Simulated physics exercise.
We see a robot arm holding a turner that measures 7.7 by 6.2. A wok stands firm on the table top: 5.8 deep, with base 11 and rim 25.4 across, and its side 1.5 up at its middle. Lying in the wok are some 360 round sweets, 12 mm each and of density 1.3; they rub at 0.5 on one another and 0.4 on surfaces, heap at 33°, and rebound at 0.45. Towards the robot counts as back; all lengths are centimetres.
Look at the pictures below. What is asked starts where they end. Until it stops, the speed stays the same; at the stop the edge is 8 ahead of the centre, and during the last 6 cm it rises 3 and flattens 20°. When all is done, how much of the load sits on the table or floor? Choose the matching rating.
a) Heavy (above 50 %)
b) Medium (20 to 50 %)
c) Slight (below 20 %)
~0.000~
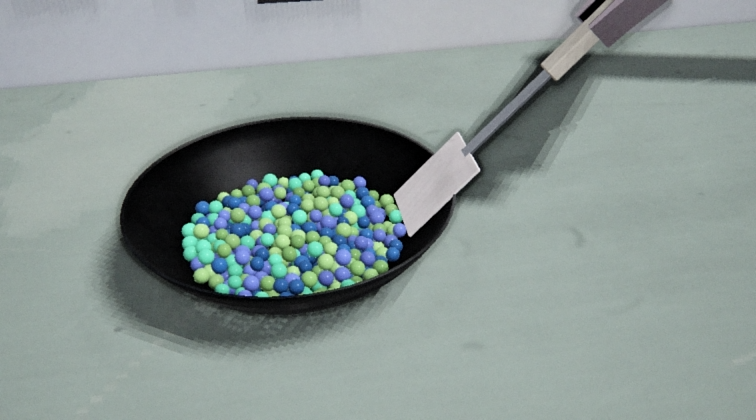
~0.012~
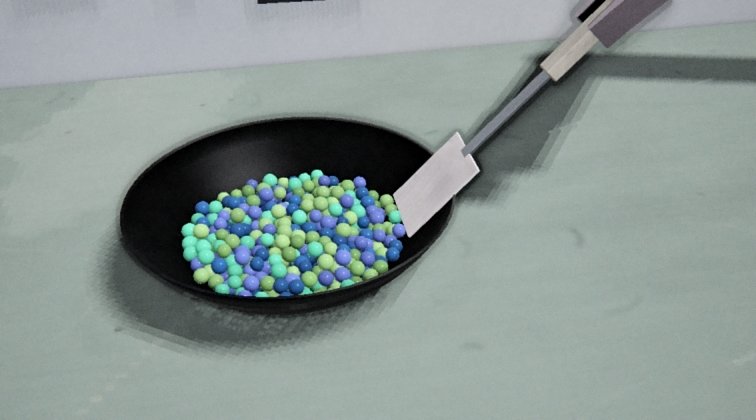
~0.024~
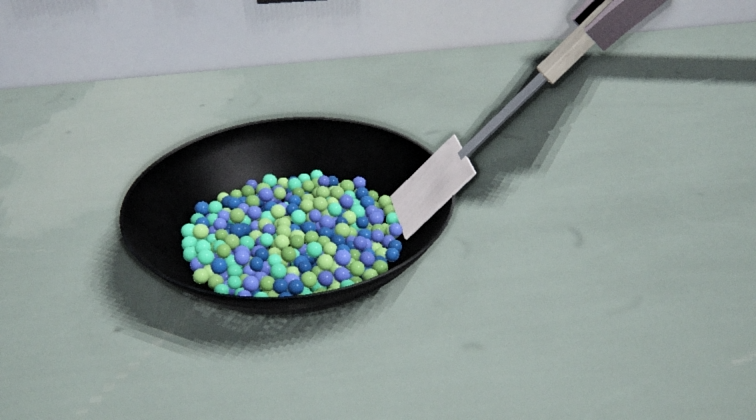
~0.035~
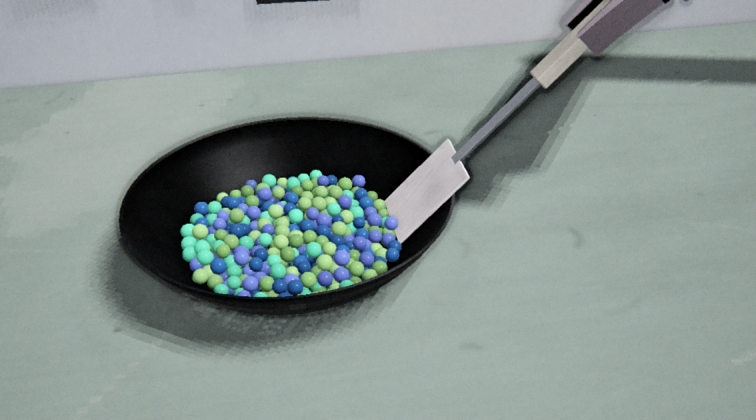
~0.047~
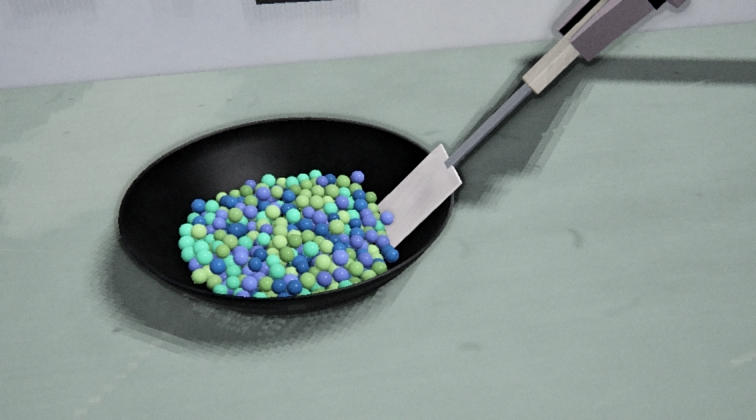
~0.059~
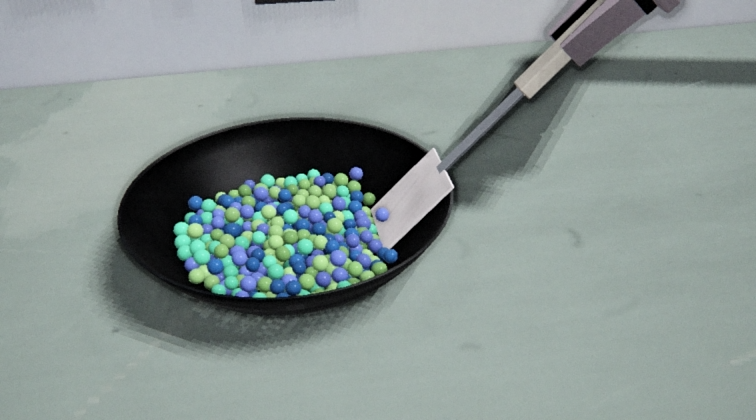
Option c: Slight (below 20 %).
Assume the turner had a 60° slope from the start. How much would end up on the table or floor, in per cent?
Some 5 in a hundred.
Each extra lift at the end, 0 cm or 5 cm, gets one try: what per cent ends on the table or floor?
You'd get some 0 per cent with the first setting and some 5 per cent with the second.
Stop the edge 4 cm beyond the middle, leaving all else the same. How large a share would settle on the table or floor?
Close to 0 per cent would end on the table or floor.
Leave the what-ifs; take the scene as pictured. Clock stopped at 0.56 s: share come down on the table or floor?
Some 0 per cent of the load.
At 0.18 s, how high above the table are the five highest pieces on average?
Somewhere around 5 centimetres high.
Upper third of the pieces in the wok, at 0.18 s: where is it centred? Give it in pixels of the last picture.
It is centred near (219, 231).
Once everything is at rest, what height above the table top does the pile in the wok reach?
Peak at rest, approximately 7.0 centimetres.
After 0.18 s, sloping 45°, highest piece 5 above the table; 355 in the wok.
After 0.30 s, sloping 38°, highest piece 6 above the table; 355 in the wok.
After 0.56 s, sloping 25°, highest piece 6 above the table; 348 in the wok, 6 on the table or floor, 1 on the blade or in flight.
After 1.61 s, sloping 25°, highest piece 6 above the table; 348 in the wok, 7 on the table or floor.
At rest, 348 in the wok, 7 on the table or floor. That is 2 % on the table or floor.
